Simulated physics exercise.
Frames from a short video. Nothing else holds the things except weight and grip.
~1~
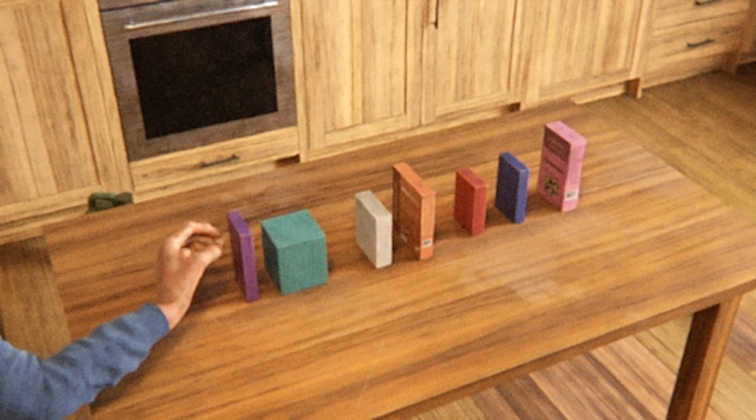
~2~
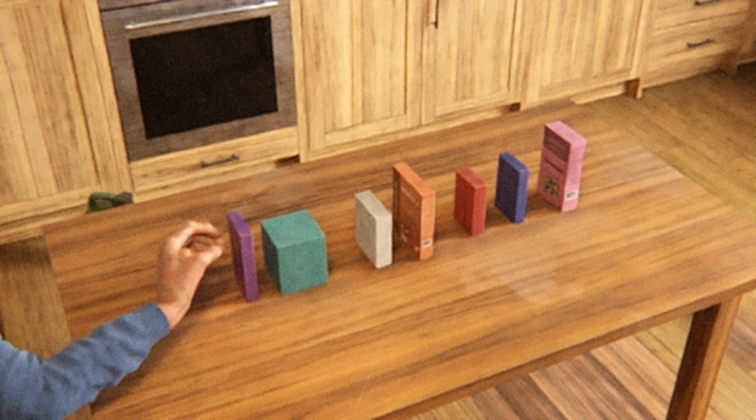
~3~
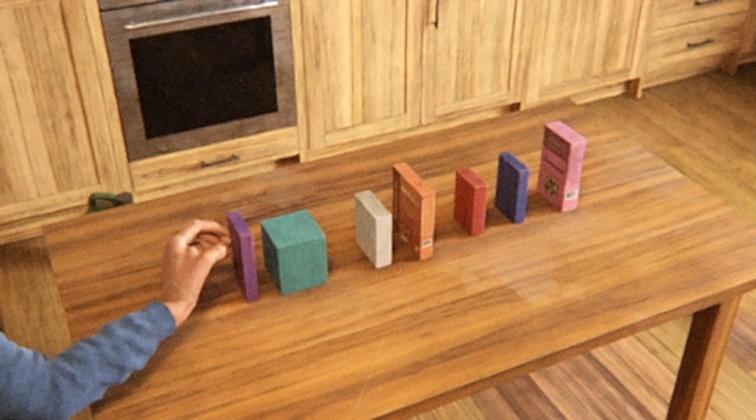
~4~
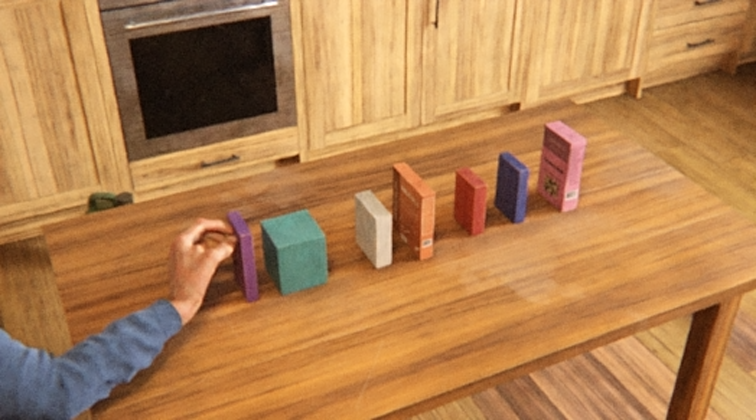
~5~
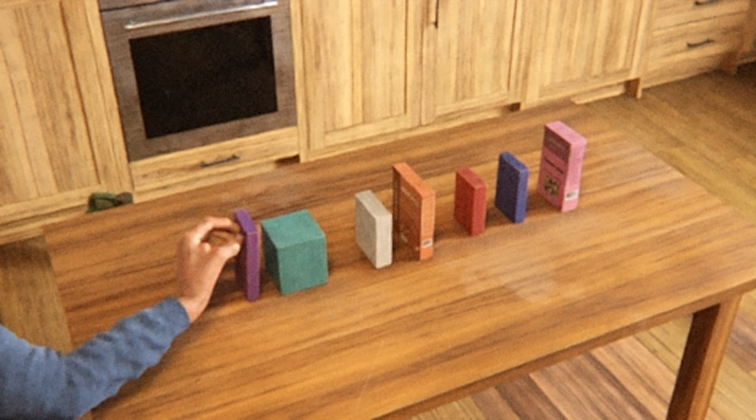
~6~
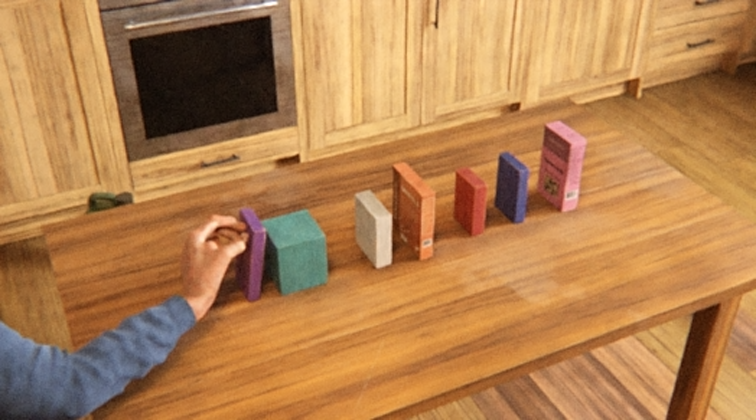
A hand reaching right and tilting a purple block slightly toward a turquoise block, beside a row of upright blocks on a wooden table.
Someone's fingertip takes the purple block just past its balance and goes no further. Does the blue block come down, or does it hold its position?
My guess is it stays up.
Then, 0.10 s past the last view, purple block 17° over.
Then, 0.30 s past the last view, purple block 20° over.
Then, 0.80 s past the last view, blue block resting near (512, 188).
Finally, all 5 still in place. Final places as the last picture's camera would see them, blue block near (512, 188).
